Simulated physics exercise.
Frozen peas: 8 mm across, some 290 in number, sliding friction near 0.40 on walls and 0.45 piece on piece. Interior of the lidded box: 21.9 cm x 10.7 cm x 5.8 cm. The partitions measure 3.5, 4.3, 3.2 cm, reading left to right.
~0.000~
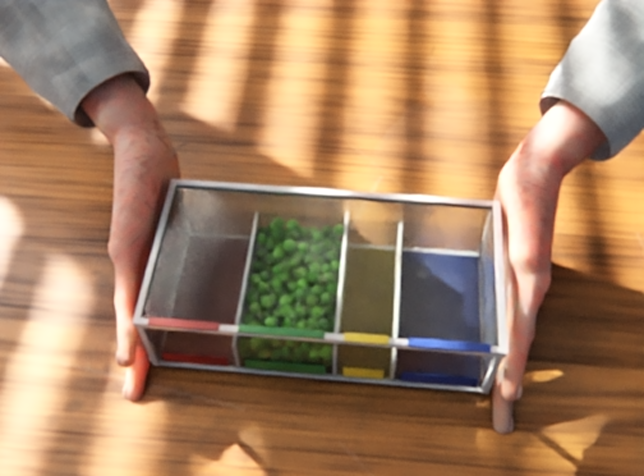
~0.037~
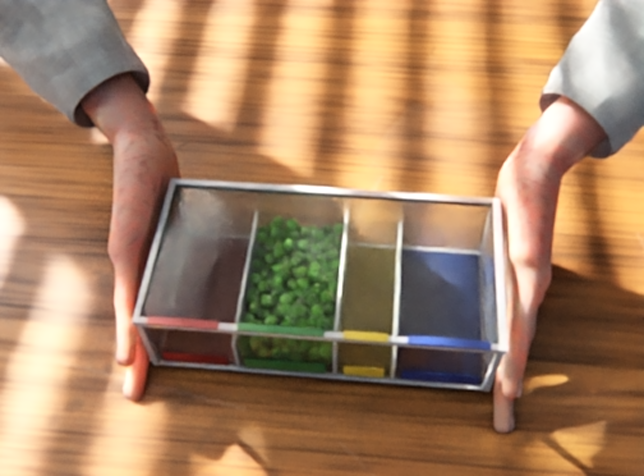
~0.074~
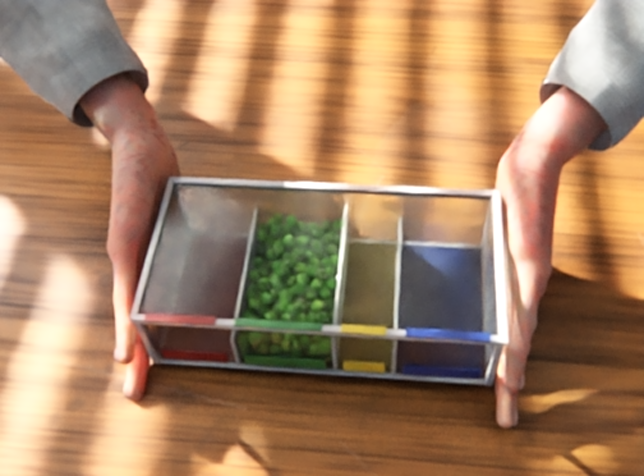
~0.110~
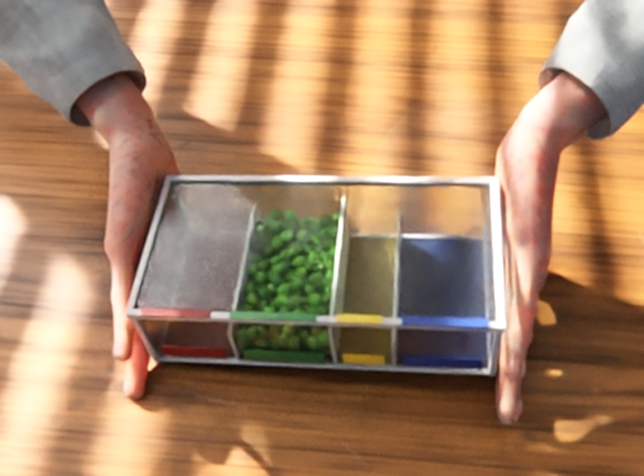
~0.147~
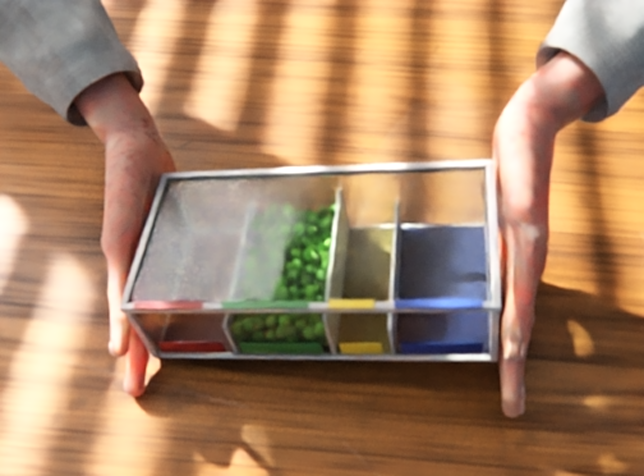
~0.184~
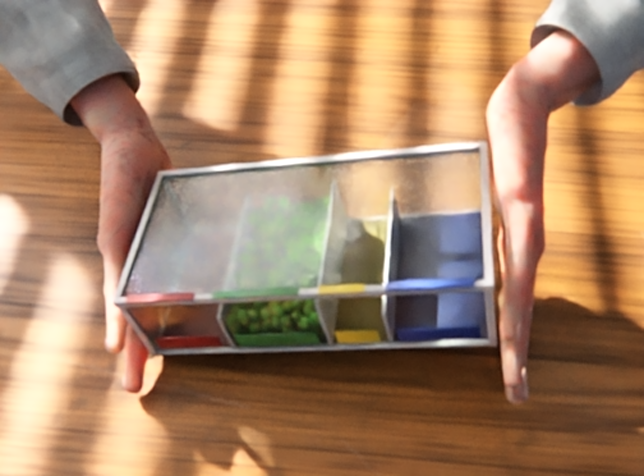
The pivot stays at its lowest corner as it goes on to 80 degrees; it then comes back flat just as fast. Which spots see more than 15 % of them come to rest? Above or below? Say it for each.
My prediction: Red: Succeeds. Blue: Fails. Green: Succeeds. Yellow: Fails.
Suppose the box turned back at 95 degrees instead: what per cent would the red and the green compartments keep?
Red 70 %; green 30 %.
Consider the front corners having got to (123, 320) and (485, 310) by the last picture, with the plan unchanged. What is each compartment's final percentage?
Per cent by compartment: Red 45, blue 0, green 55, yellow 0.
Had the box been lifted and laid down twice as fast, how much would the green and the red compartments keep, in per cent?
In that case the green compartment would hold 55 per cent and the red one 45 per cent.
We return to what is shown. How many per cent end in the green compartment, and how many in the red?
Green 55, red 45.
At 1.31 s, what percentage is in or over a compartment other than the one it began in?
About 45 %.
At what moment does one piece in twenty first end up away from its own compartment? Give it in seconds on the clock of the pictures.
Close to the 0.75 s mark.
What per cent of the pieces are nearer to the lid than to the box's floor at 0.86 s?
Something like 40 percent of the pieces.
After 0.86 s, tilt 80 degrees; red 15 %, green 85 %.
After 1.31 s, tilt 35 degrees; red 45 %, green 55 %.
After 1.84 s, tilt 0 degrees; red 45 %, green 55 %.
In the end, at 2.5 s, red 45 %, blue 0 %, green 55 %, yellow 0 %.
